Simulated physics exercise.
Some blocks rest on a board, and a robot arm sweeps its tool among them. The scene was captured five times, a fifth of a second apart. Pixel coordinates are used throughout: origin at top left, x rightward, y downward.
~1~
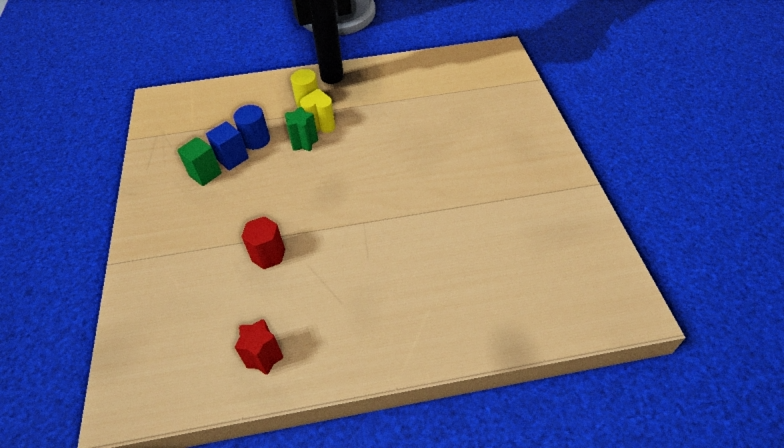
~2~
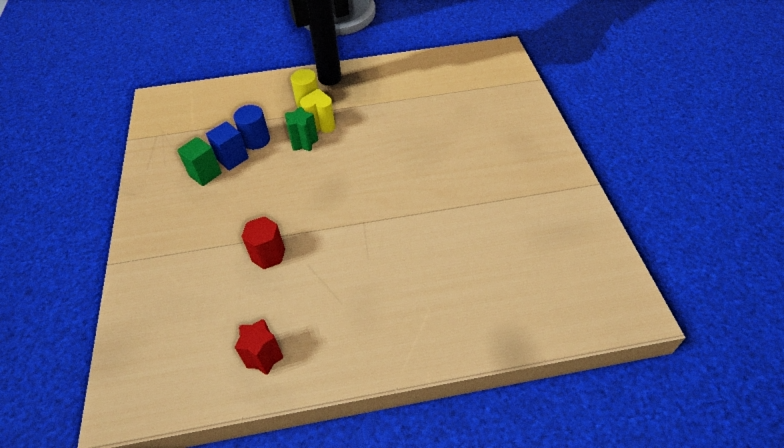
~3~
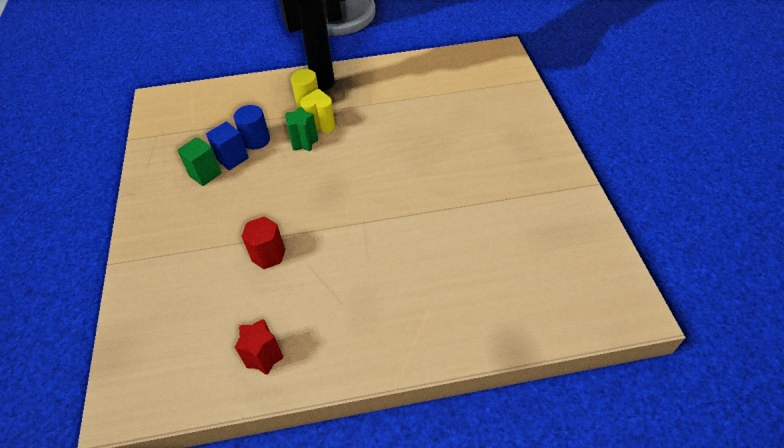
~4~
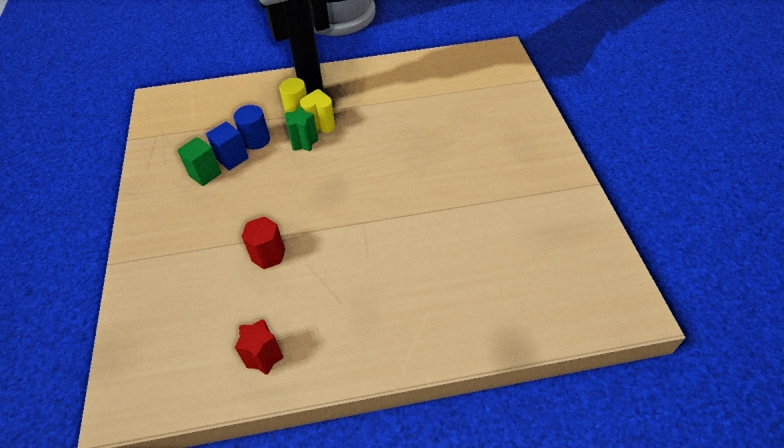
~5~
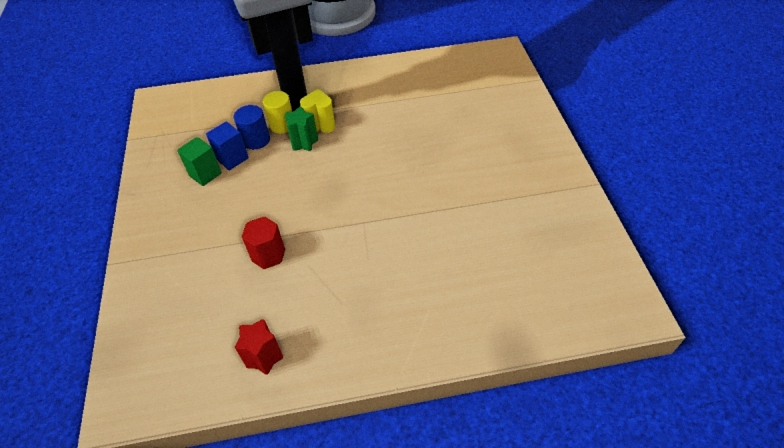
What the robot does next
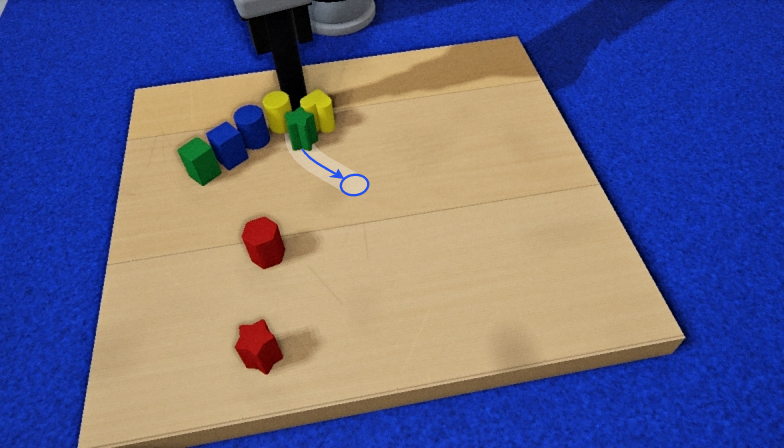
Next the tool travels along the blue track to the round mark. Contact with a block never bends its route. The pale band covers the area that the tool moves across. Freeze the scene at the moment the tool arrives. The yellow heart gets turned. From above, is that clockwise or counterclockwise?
Rotates counter-clockwise.
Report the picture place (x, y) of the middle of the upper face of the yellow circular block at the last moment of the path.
If I read the scene right, the answer is (265, 117).
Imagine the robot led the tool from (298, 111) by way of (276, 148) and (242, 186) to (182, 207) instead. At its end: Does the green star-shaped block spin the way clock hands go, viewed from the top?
I'd say no.
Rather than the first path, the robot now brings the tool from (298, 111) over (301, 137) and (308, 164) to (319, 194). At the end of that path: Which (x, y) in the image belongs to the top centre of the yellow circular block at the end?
Its top middle is near (268, 115).
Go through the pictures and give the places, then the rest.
The first picture shows tip of the tool at (332, 77), middles of tops, blue circular block at (248, 114), yellow circular block at (303, 76), green star-shaped block at (298, 116), yellow heart at (316, 99).
The second picture shows tool at (330, 79), nothing pushed.
The third picture shows tool at (323, 83), nothing pushed.
The fourth picture shows tool at (312, 92), yellow circular block at (292, 85).
The fifth picture shows tool at (297, 105), blue circular block at (248, 114), yellow circular block at (276, 99), green star-shaped block at (298, 116), yellow heart at (316, 99).
The line goes from (298, 111) through (298, 140) and (320, 165) to (355, 185).
On the path given first. One third of the way, tool at (297, 134); blue circular block at (237, 117); yellow circular block at (265, 117); green star-shaped block at (301, 129); yellow heart at (319, 103), turned 40° anticlockwise.
Two thirds of the way, tool at (319, 159); blue circular block at (237, 117); yellow circular block at (265, 117); green star-shaped block at (321, 156), turned 15° clockwise; yellow heart at (319, 103), turned 40° anticlockwise.
At the end, tool at (354, 179); blue circular block at (237, 117); yellow circular block at (265, 117); green star-shaped block at (338, 177), turned 60° clockwise; yellow heart at (319, 103), turned 40° anticlockwise.
